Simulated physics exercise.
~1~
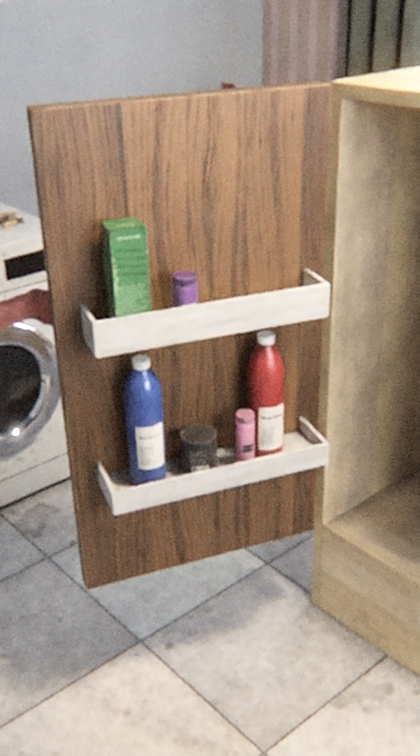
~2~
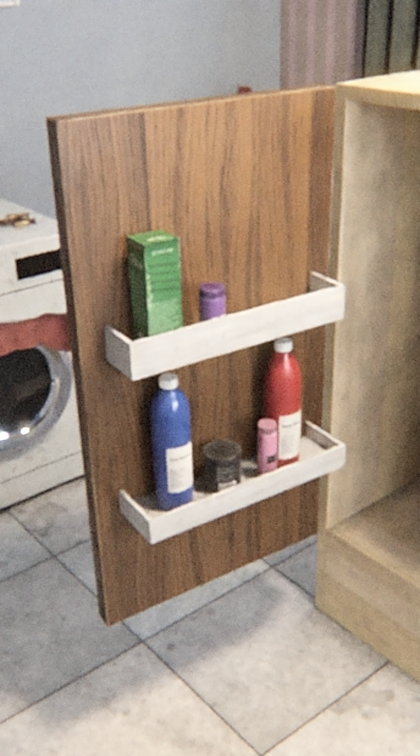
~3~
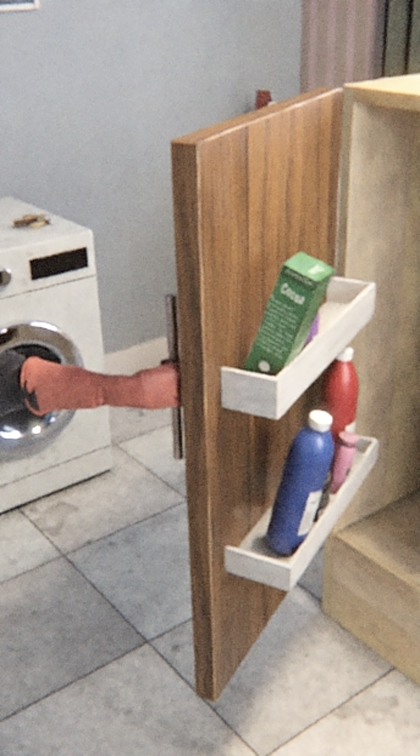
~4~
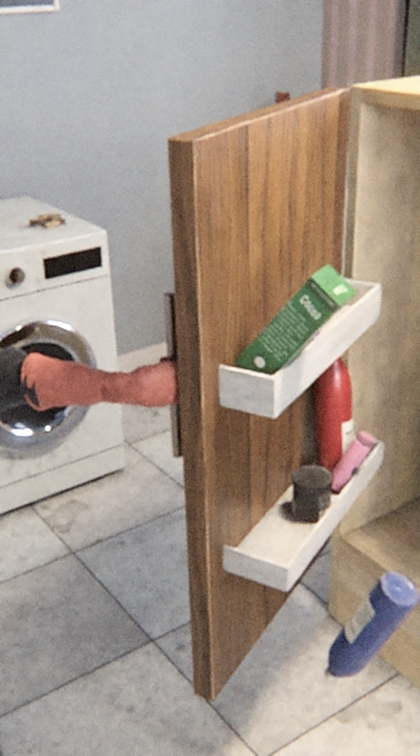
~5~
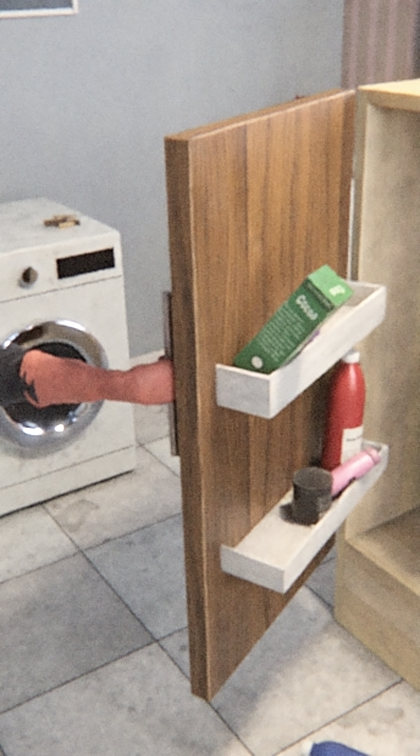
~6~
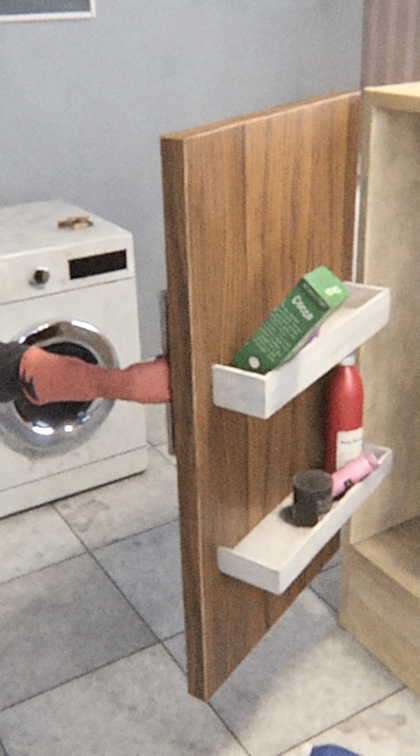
A wooden cabinet door with two white racks on its inner face stands open in a tiled room, seen from the front, with a washing machine at left. The upper rack holds a green carton and a purple container; the lower holds a blue bottle, a dark tin, a pink container and a red bottle. The door swings toward the viewer, a red-sleeved arm at its outer side, and halts. The carton and blue bottle tilt, then the bottle tumbles to the floor. The pink container topples, the carton stays slanted, and the red bottle remains standing.
